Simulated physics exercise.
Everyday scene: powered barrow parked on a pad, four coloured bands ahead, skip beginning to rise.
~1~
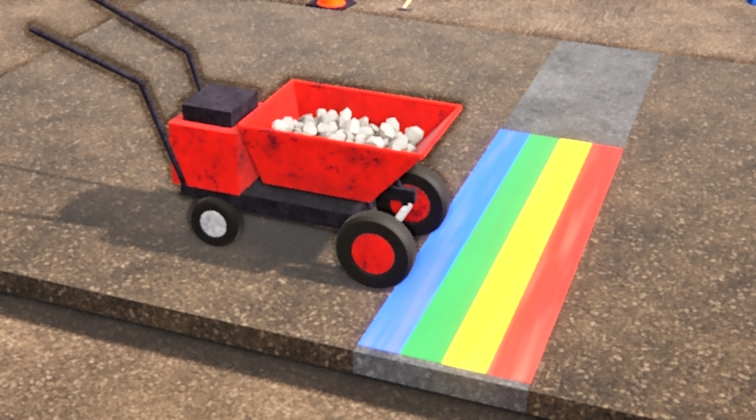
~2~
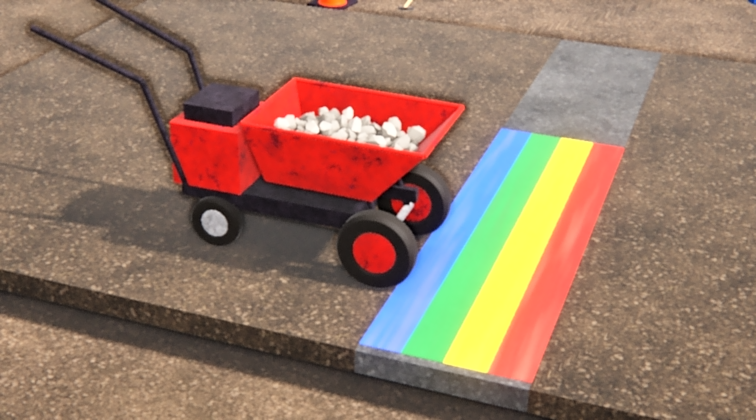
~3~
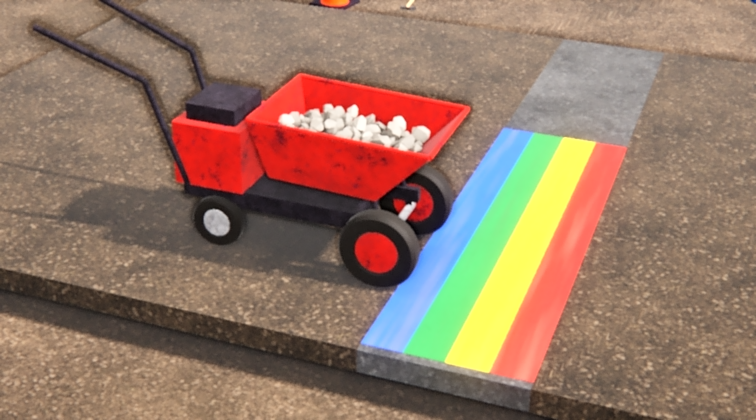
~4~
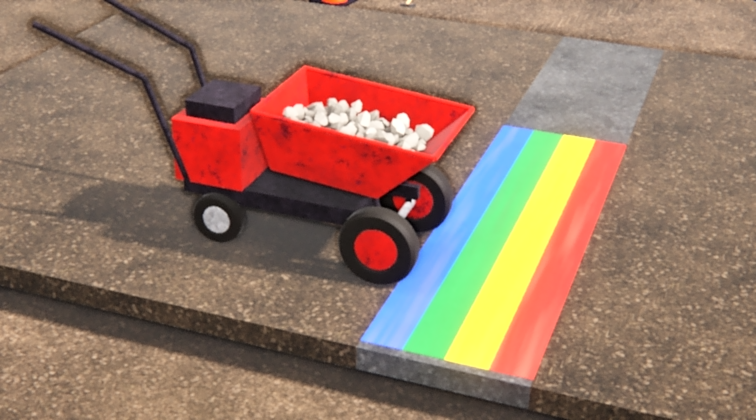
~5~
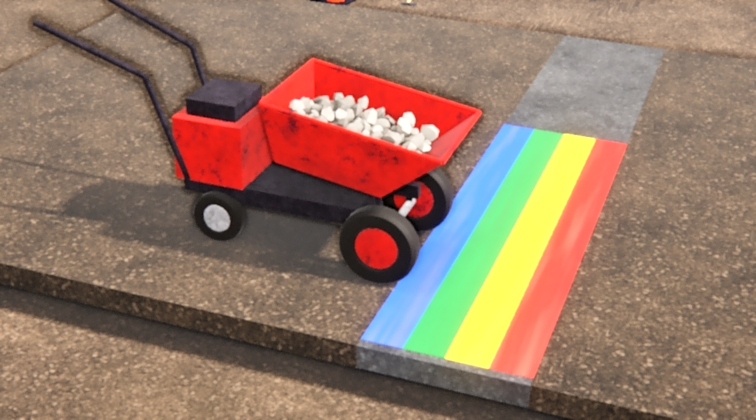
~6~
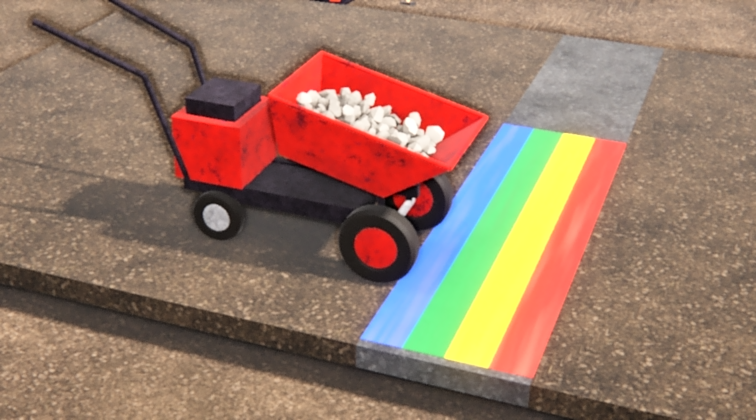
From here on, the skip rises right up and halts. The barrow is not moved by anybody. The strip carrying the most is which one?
That would be the red strip.
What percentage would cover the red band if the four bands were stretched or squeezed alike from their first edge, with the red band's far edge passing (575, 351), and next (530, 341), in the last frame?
Shares: Near 30 %; near 30 %.
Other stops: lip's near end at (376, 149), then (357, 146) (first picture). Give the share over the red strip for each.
Result: 20 in a hundred, then 10 in a hundred.
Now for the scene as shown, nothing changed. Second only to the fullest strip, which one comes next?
Runner-up - yellow.
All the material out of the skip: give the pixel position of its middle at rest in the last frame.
Somewhere close to (552, 277) in the last picture.
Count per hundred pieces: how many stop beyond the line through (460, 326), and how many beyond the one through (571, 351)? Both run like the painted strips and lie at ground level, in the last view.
In order: 80 percent, then 10 percent.
Shortly afterwards, skip tipped well over; the whole lot in the skip.
Next, skip tipped steeply; all but a few in the skip; only a few over the yellow strip; a little over the red strip.
Some moments later, skip tipped right over; near a quarter in the skip; a little over the yellow strip; near a third over the red strip; near a quarter off the paint.
In the end, skip tipped right over; near a quarter in the skip; none at all over the blue strip; none at all over the green strip; near a quarter over the yellow strip; near a third over the red strip; near a quarter off the paint.
